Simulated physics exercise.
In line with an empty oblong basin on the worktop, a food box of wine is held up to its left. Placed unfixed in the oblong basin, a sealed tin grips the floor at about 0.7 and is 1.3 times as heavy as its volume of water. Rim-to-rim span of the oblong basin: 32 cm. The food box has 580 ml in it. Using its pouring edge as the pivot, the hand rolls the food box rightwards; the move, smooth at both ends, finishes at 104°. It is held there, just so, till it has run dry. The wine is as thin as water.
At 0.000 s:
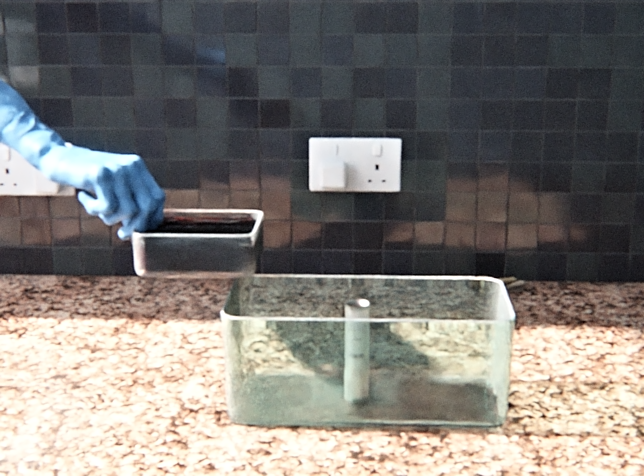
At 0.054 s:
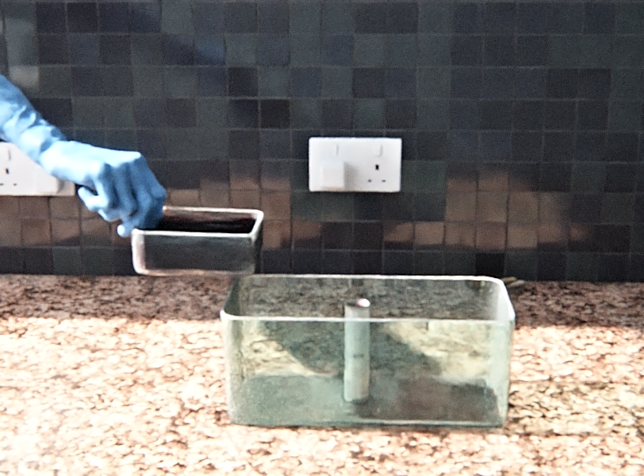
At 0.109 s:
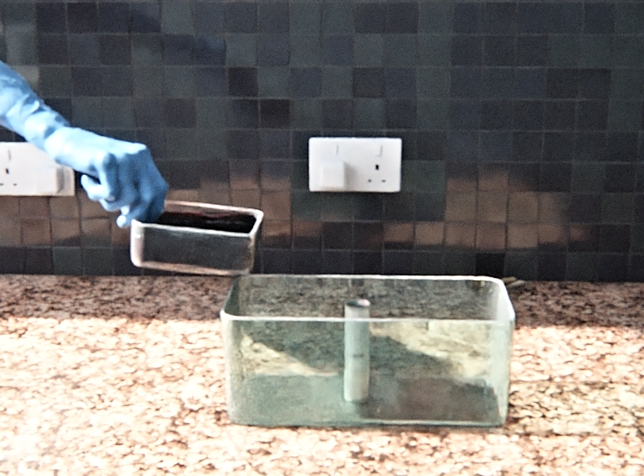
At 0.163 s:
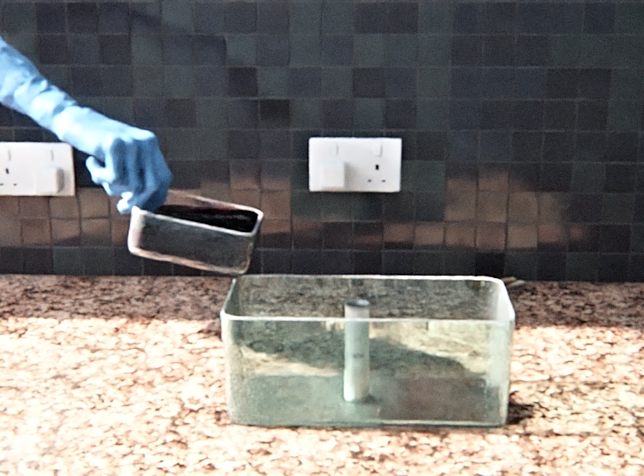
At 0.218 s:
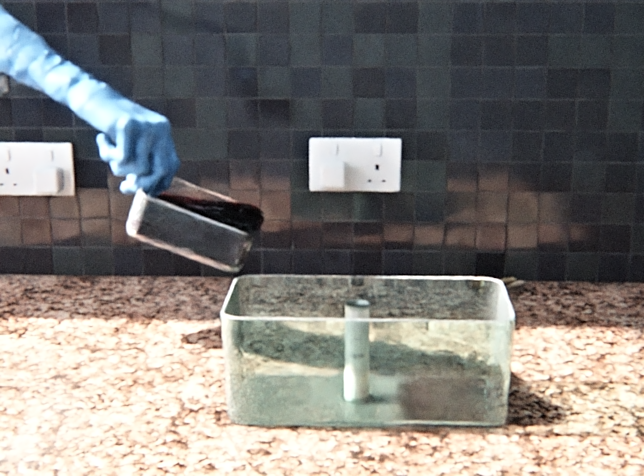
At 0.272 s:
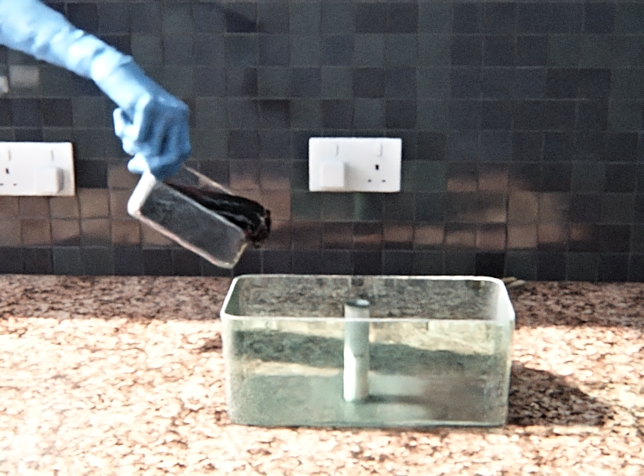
A blue-gloved hand tilts a small clear box of dark liquid rightwards beside a larger glass basin.
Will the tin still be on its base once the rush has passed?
No - watch, it's going to be unseated.
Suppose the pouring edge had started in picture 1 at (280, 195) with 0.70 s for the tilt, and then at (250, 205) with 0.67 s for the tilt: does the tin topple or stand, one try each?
In the first try it remains standing; in the second it comes down.
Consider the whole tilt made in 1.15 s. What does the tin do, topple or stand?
So the tin will hold steady.
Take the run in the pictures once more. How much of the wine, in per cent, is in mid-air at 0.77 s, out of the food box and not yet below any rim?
Roughly 3 %.
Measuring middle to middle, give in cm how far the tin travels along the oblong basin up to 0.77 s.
Near 3 cm of travel.
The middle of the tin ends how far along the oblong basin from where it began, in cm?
Around 7.5 cm.
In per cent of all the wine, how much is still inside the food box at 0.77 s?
Remaining share: Approx. 1 %.
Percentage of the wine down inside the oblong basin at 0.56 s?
Around 36%.
By 0.56 s the tilt is 90° and 13 per cent is still to pour; the tin stands where it began.
By 0.77 s the tilt is 104° and 1 per cent is still to pour; the tin leans 29°.
By 1.00 s the tilt is 104° and 0 per cent is still to pour; the tin lies on its side.
By 1.24 s the tilt is 104° and 0 per cent is still to pour; the tin lies on its side.
At rest the tin lies on its side.
